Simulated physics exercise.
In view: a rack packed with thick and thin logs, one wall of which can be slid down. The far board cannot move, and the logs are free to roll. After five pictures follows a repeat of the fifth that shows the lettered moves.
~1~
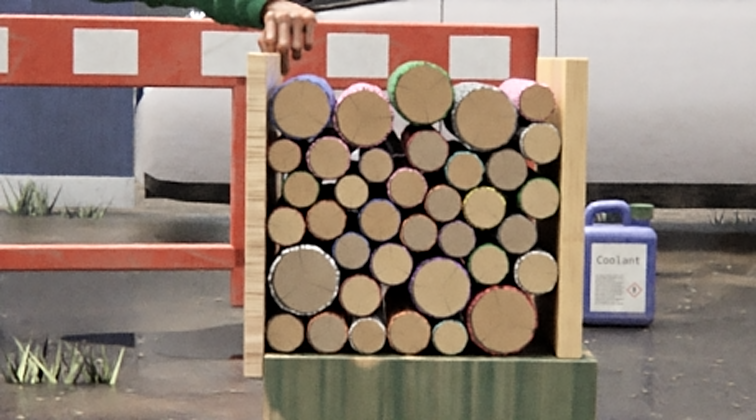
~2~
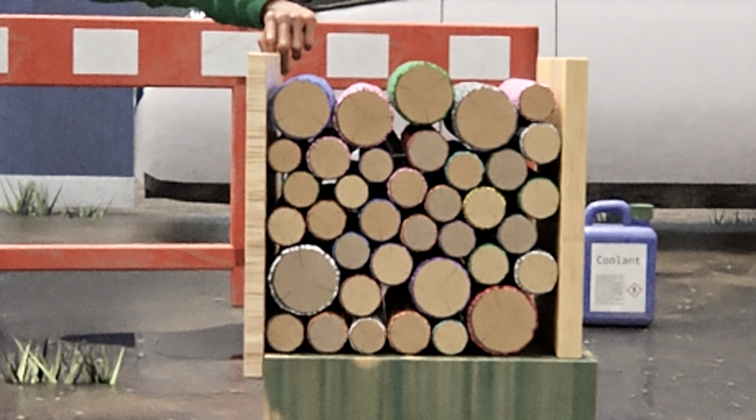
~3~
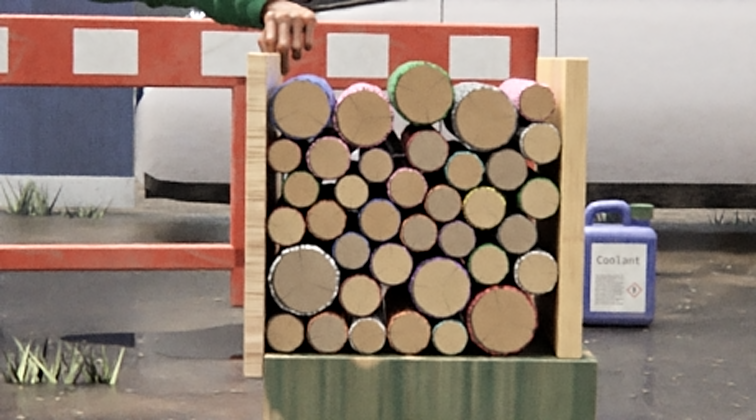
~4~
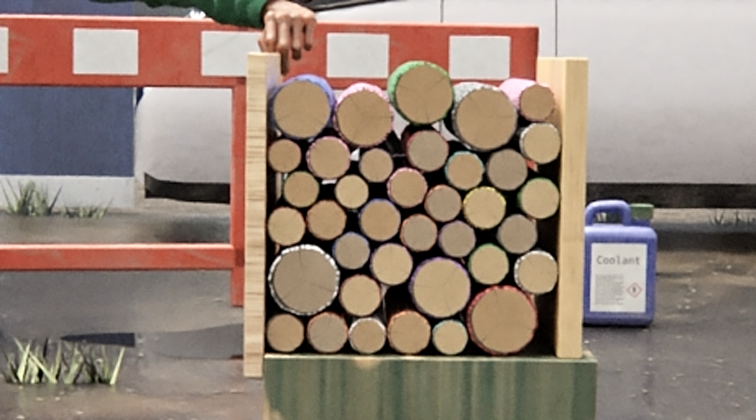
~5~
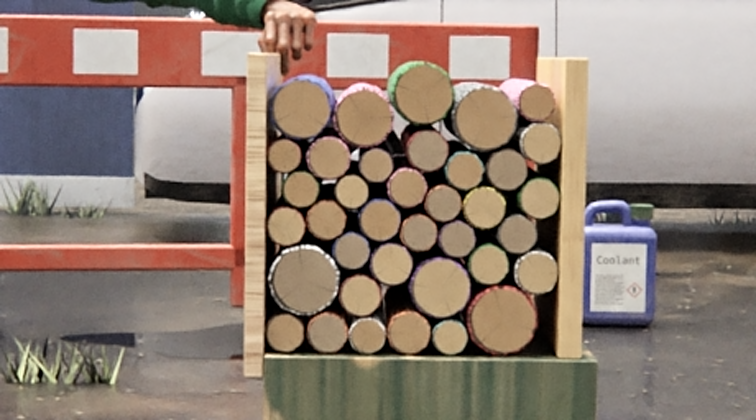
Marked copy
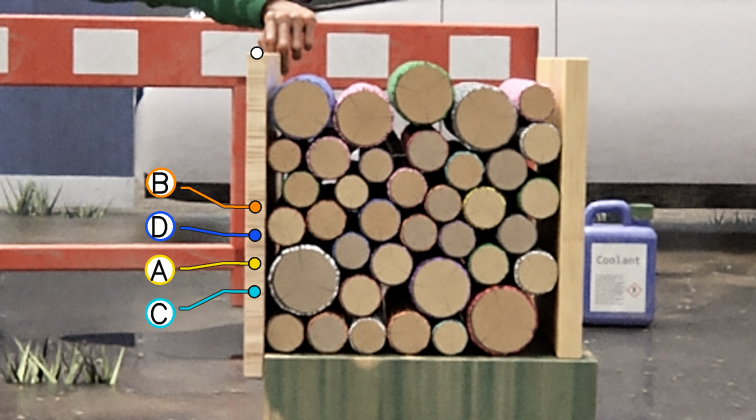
On wet dark ground by a red and white barrier, with a pale vehicle behind, the view is level and faces the cut ends of a log stack. Thick and thin logs with variously coloured rims fill a rack between pale boards on a green base, a blue coolant container standing at right. A hand rests at the left board's top, and nothing visibly moves, camera included.
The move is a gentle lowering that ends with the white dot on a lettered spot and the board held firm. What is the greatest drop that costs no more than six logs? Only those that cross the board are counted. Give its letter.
Mark D is as low as it can go.
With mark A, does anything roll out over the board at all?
Yes.
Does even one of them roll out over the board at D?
At D: Yes.
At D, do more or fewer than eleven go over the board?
Fewer than eleven.
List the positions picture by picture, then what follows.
In the first frame, a log (392, 264); a log (419, 233); a log (444, 204).
In the second frame, a log (444, 204); a log (464, 171).
In the third frame, a log (485, 119); a log (541, 143).
In the fourth frame, side board (265, 202); a log (285, 333).
In the fifth frame, a log (502, 321); a log (392, 264); a log (419, 233).
On the marked copy, A at (254, 263); B at (255, 207); C at (254, 292); D at (255, 236); the white dot at (256, 53).
Following D. Soon after the start, top of the board (266, 148).
Later, top of the board (265, 235).
In the end, top of the board (265, 235), six out over the board.
As for the rest, A more than six out over the board; B four out over the board; C more than six out over the board.
